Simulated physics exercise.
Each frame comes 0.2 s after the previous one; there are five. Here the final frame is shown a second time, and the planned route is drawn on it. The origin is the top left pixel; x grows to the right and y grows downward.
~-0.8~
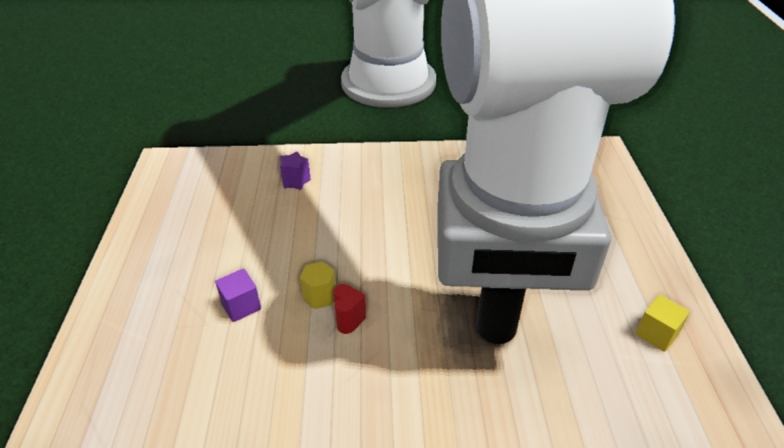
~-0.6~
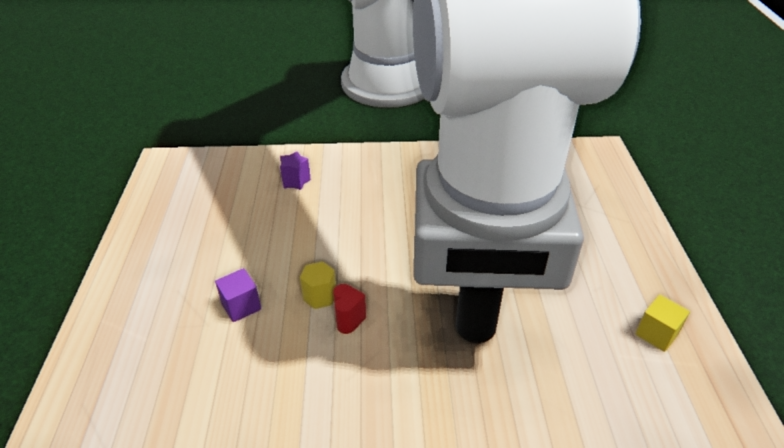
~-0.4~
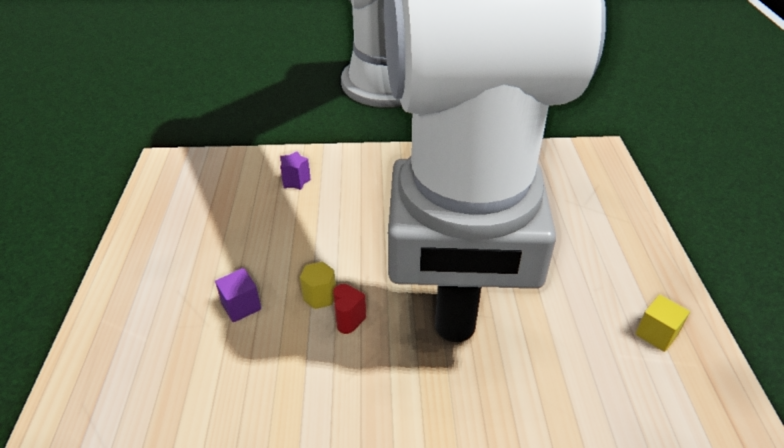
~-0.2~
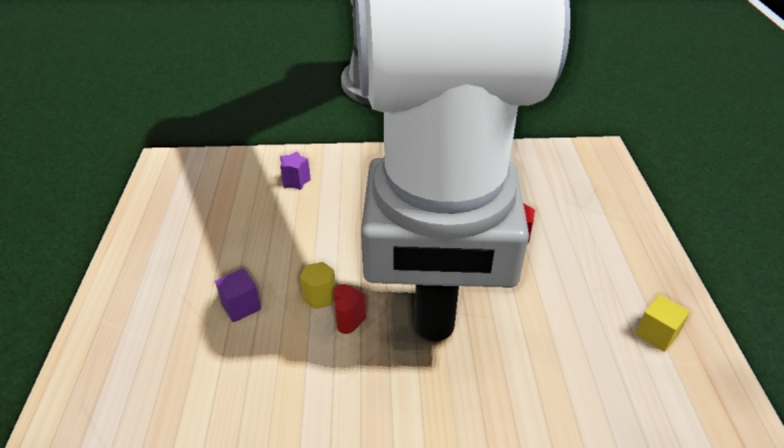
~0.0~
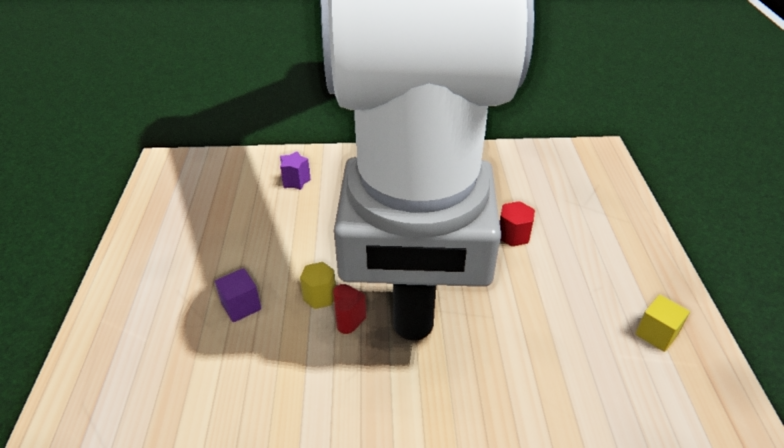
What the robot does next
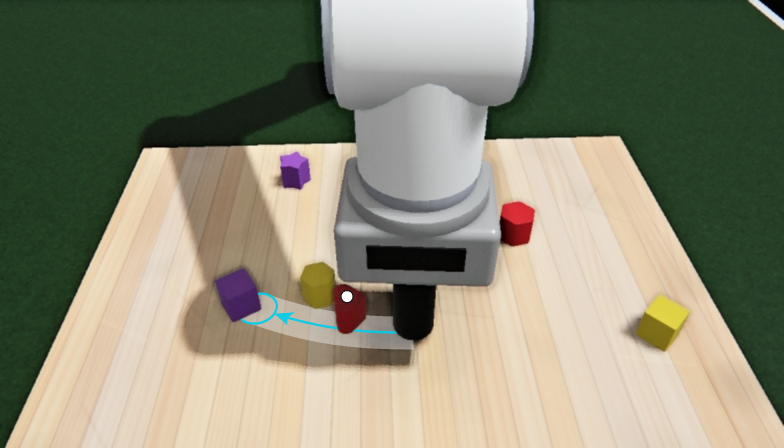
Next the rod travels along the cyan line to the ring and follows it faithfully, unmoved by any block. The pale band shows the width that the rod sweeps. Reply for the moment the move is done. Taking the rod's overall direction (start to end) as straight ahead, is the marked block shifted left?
My answer is no.
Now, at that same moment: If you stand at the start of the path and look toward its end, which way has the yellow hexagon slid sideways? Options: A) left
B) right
Choice B: Right.
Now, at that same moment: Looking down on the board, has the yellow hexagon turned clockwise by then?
In short: Yes.
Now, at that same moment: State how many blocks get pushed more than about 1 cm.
My forecast: 3 or more.
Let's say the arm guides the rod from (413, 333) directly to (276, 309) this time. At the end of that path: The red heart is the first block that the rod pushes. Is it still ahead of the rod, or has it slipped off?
The rod should keep driving it forward.
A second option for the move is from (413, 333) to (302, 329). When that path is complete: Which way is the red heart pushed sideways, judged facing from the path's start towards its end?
It slides rightward.
Drawn move, from (413, 333) by way of (331, 327) to (257, 308); the dot is on the red heart.
What follows on the original path. One third of the way, rod (356, 322); yellow hexagon (312, 269); red heart (329, 292).
Two thirds of the way, rod (302, 314); yellow hexagon (300, 257), turned 30° clockwise; red heart (281, 279), turned 20° clockwise.
At the end, rod (255, 300); purple square (214, 279), turned 15° anticlockwise; yellow hexagon (300, 257), turned 30° clockwise; red heart (260, 261), turned 70° clockwise.
